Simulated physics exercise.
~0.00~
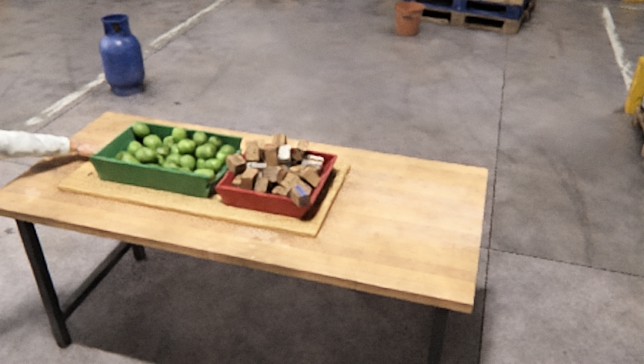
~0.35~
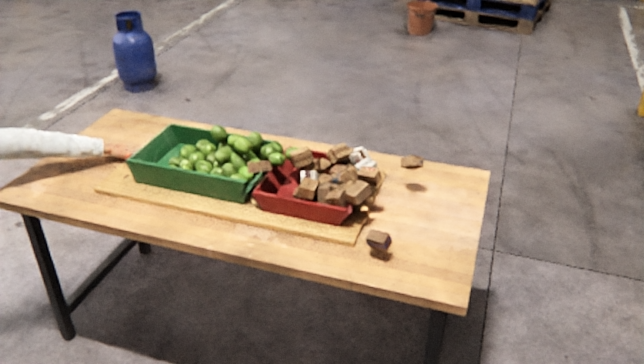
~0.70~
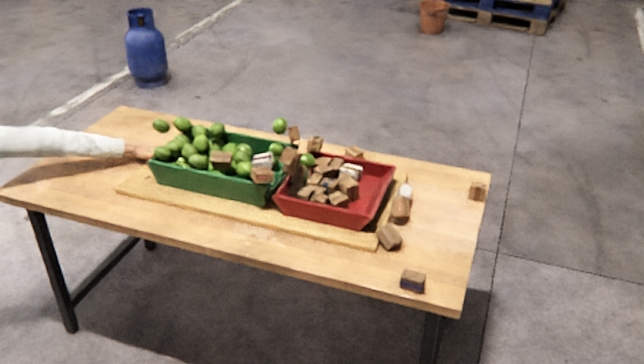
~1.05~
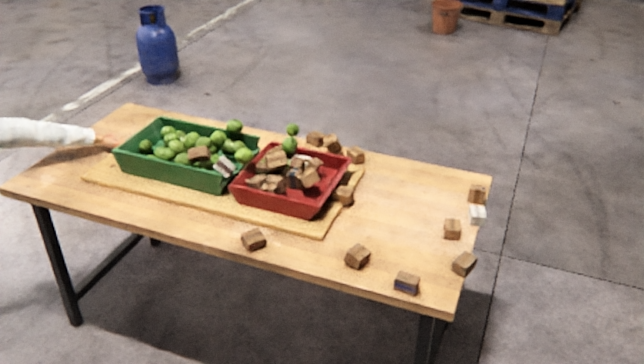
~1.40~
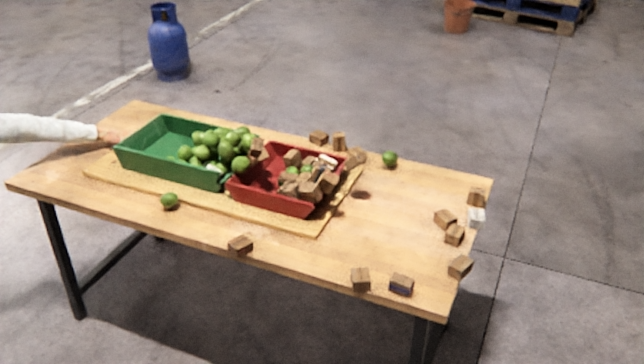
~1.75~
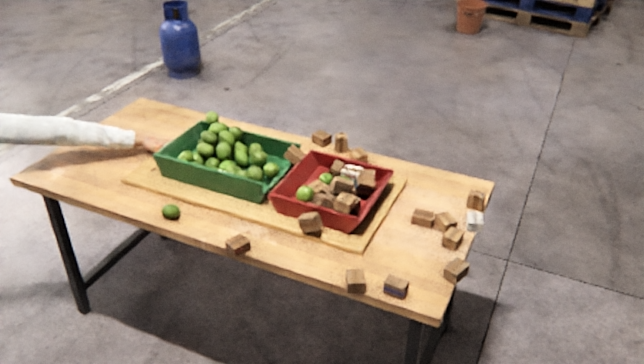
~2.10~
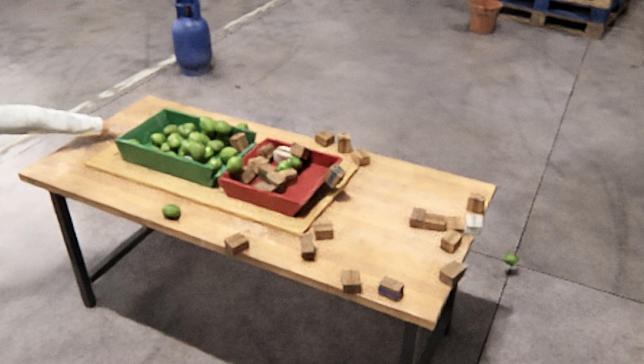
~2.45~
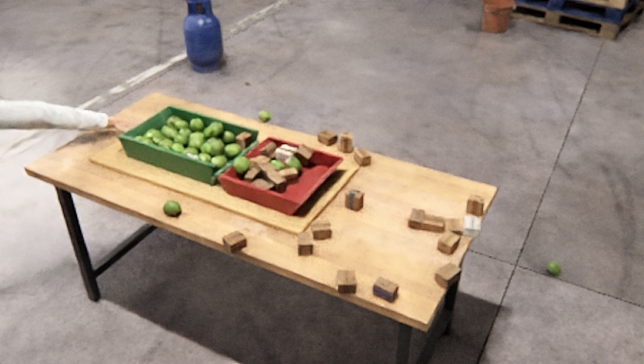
In a concrete-floored workshop, seen from above and drifting slowly sideways, a wooden table stands before a blue gas bottle and a distant pallet. On it, a green crate of lime-like green fruit sits left of a red crate of small brown parcels, both fixed to a board. A pale-sleeved arm at the left shoves the board right and pulls it back repeatedly. Parcels spill from the red crate across the table's right side, while a few fruits escape, one dropping to the floor. Finally the board rests left, the green crate still well filled, the red one much emptier.
